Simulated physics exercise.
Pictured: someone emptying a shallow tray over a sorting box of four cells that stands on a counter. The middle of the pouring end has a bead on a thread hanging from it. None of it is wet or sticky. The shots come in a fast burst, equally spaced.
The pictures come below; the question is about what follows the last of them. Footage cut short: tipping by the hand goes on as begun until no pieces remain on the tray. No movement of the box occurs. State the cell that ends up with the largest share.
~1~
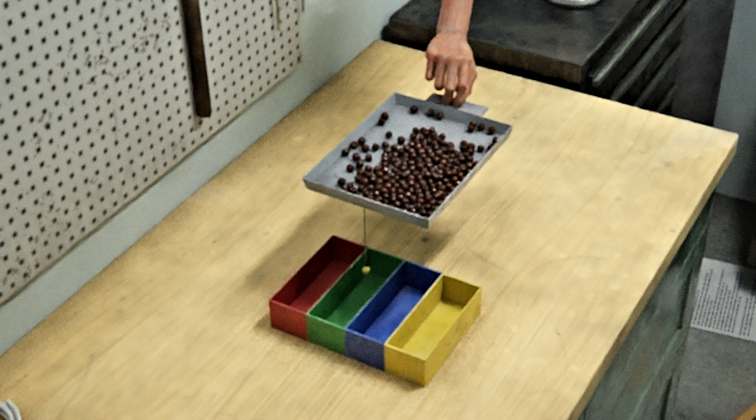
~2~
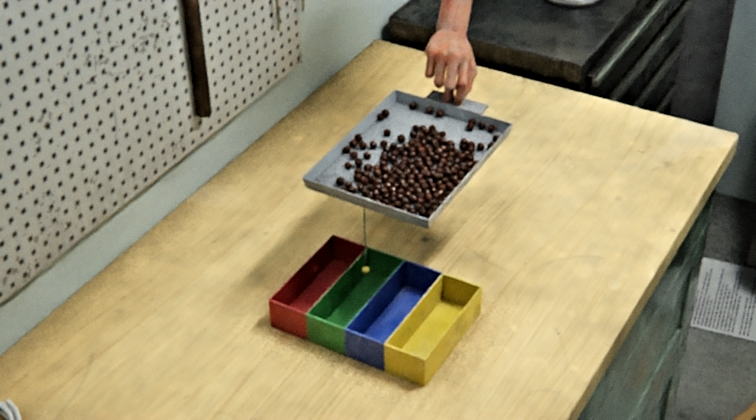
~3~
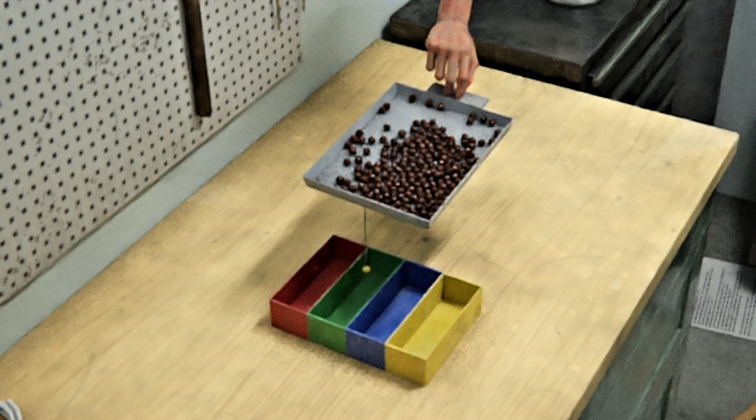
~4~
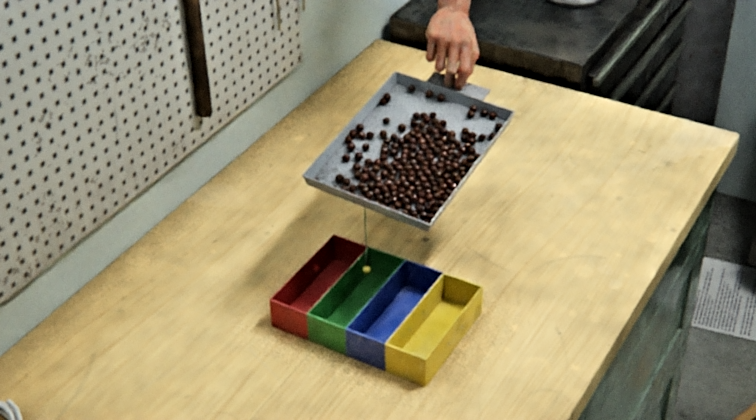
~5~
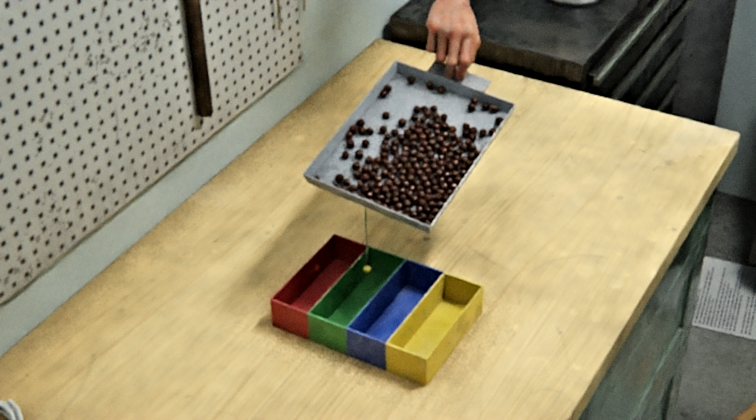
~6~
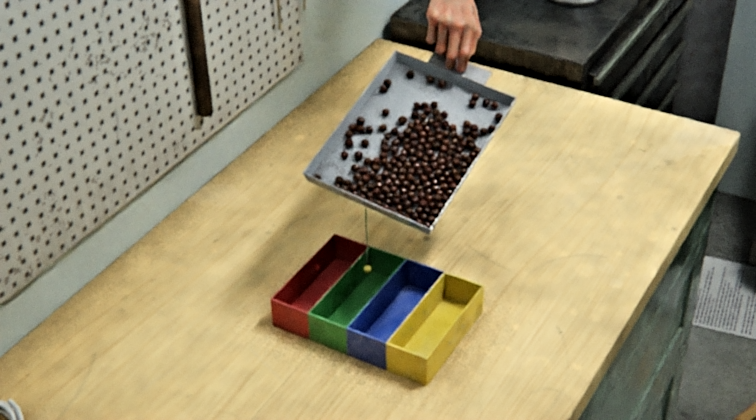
It is the yellow cell.
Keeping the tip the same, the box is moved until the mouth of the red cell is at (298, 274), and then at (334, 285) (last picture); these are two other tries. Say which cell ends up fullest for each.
The first try: The yellow one. The second: The cell in blue.
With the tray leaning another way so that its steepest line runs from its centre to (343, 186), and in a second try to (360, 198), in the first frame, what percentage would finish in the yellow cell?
0 % then 0 %, roughly.
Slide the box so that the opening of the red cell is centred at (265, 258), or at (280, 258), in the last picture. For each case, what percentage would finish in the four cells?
10 %, 30 %.
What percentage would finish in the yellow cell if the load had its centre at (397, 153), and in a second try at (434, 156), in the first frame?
Close to 50 and close to 60 per cent.
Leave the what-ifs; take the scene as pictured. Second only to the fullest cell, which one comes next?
Runner-up - the cell in blue.
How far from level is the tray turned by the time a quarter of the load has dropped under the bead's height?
Roughly 75 degrees of tilt.
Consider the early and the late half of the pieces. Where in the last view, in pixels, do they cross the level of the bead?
Earlier portion about (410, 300); later portion about (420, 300).
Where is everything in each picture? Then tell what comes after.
In the first picture, corners of the pouring end at (306, 177) and (428, 217), level; middle of the load at (416, 174), chocolate balls; bead on its thread at (366, 270); red cell at (288, 318); green cell at (326, 332); blue cell at (365, 347); yellow cell at (405, 363).
In the second picture, corners of the pouring end at (306, 177) and (427, 217), level; middle of the load at (416, 173).
In the third picture, corners of the pouring end at (306, 176) and (428, 219), tipped barely, lowest at the right corner; middle of the load at (416, 171), a small part on the move.
In the fourth picture, corners of the pouring end at (306, 174) and (428, 222), tipped a little, lowest at the right corner; middle of the load at (416, 169), a small part on the move.
In the fifth picture, corners of the pouring end at (307, 173) and (429, 224), tipped a little, lowest at the right corner; middle of the load at (417, 167), a small part on the move.
In the sixth picture, corners of the pouring end at (307, 172) and (429, 226), tipped clearly, lowest at the right corner; middle of the load at (416, 166), about half on the move; red cell at (290, 316); green cell at (328, 331); blue cell at (367, 346); yellow cell at (407, 362).
Soon after the last picture, tray tipped steeply; nearly all on the tray; a small part falling or outside the box.
A little later, tray tipped right over; a small part on the tray; about half in the yellow cell; about a quarter in the blue cell; a stray few in the green cell; a stray few in the red cell; a small part falling or outside the box.
Later still, tray tipped past a quarter turn; about two thirds in the yellow cell; about a third in the blue cell; a stray few in the green cell; a stray few in the red cell; a small part falling or outside the box.
By the end, tray tipped past a quarter turn; about two thirds in the yellow cell; about a third in the blue cell; a stray few in the green cell; a stray few in the red cell; a small part outside the box.
